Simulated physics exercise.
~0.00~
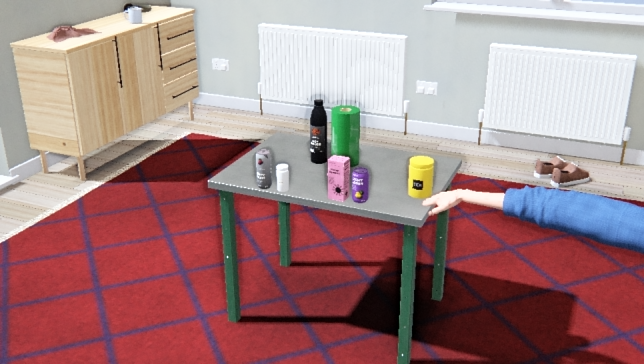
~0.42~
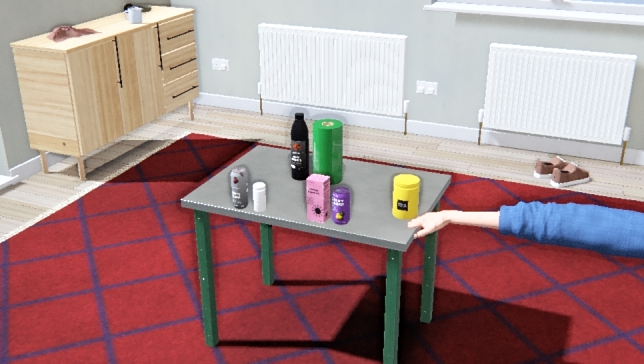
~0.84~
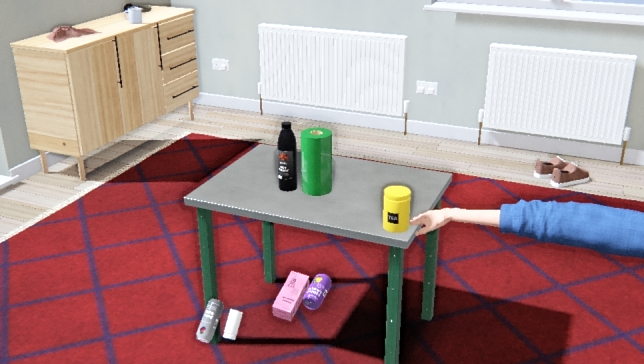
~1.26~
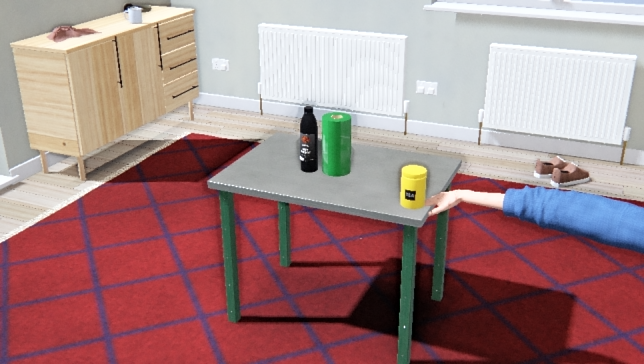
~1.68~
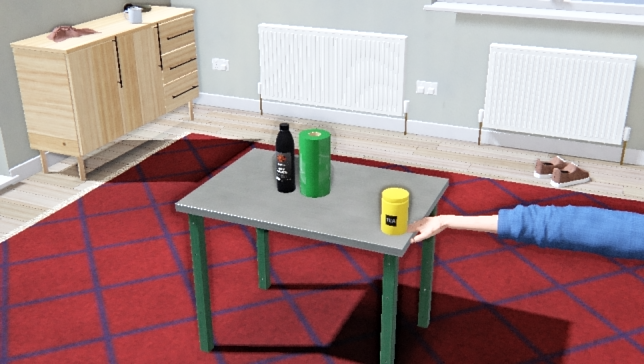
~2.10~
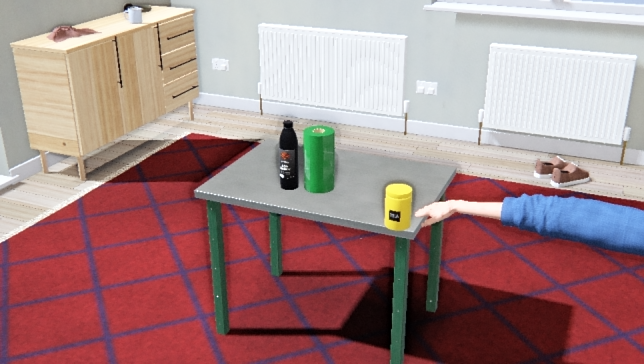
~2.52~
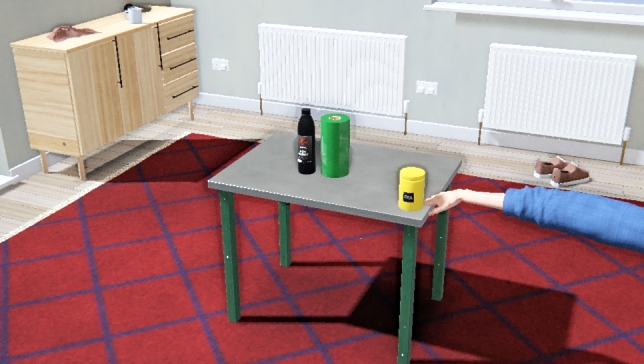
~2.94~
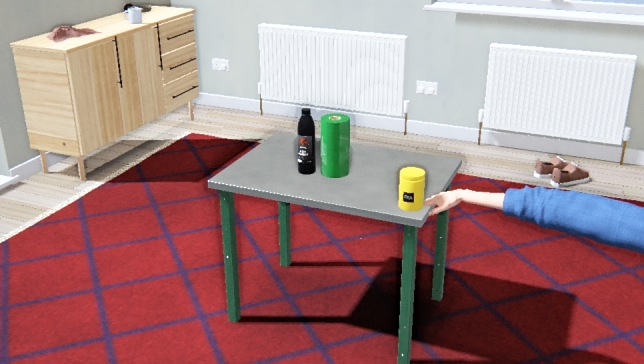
The footage shows a hand jolting a grey table back and forth, sending the pink carton, purple can, grey can and white shaker off the near edge to the floor, while the black bottle, green roll and yellow jar shift but stay upright on top.
